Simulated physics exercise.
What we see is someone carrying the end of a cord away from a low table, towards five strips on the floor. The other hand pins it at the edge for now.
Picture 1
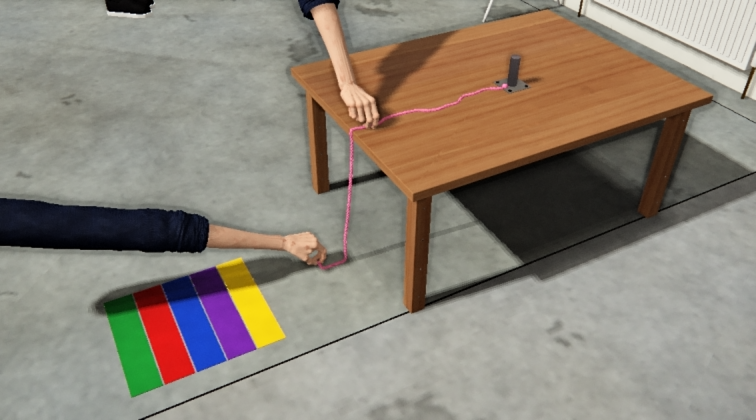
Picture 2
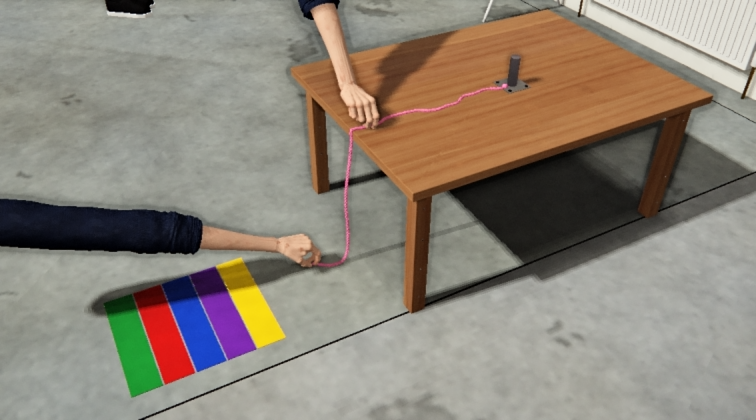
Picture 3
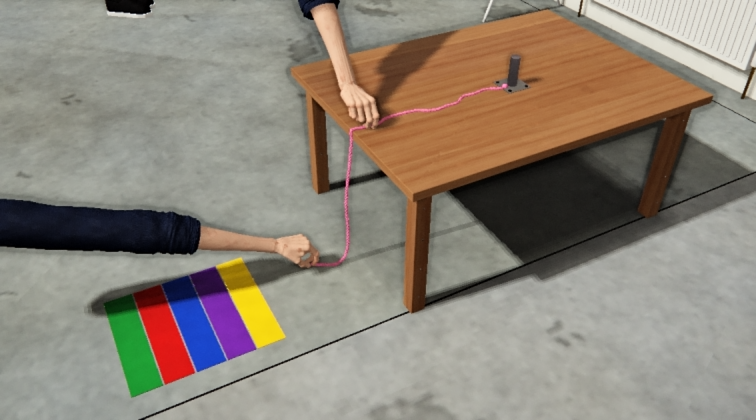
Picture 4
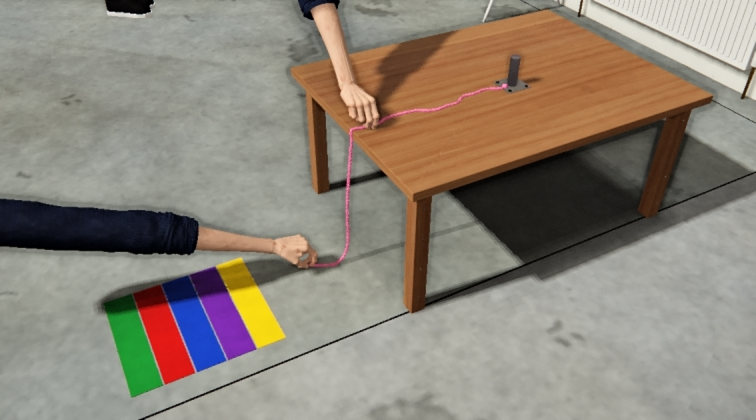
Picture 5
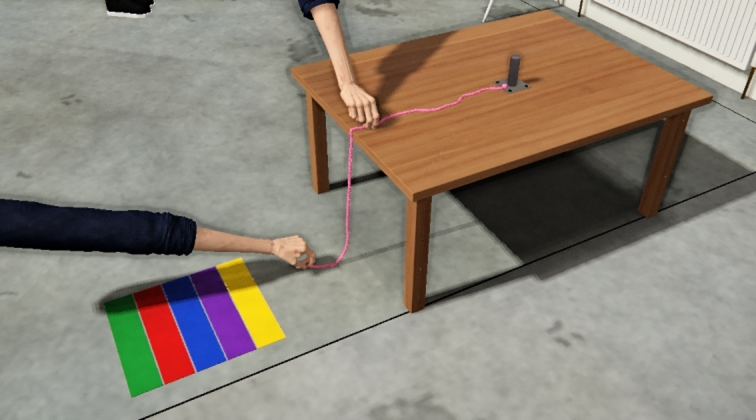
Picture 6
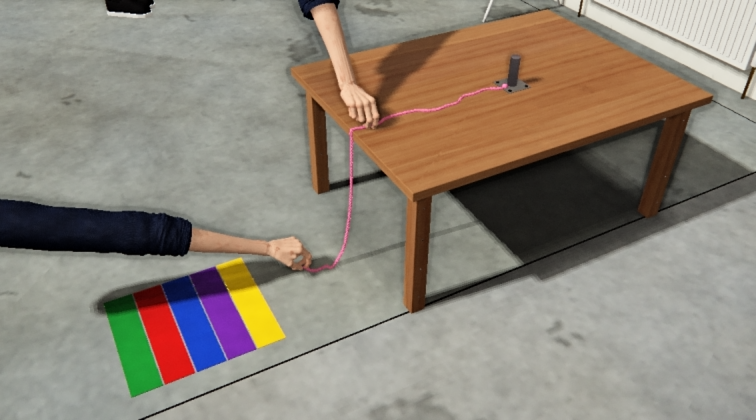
On the concrete floor beside a table, a hand draws a pink cord slightly left.
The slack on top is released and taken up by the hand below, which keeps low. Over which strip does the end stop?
The purple one.
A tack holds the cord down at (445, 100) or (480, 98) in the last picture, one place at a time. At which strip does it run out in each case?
One after the other, purple; purple.
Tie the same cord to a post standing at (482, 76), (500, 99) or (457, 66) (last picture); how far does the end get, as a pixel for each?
About (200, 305), (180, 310) and (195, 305).
Soon after, end near (276, 276); short of the strips.
Then, end near (239, 289); over yellow.
At full stretch, end near (217, 297); over purple. It halts on the purple strip.
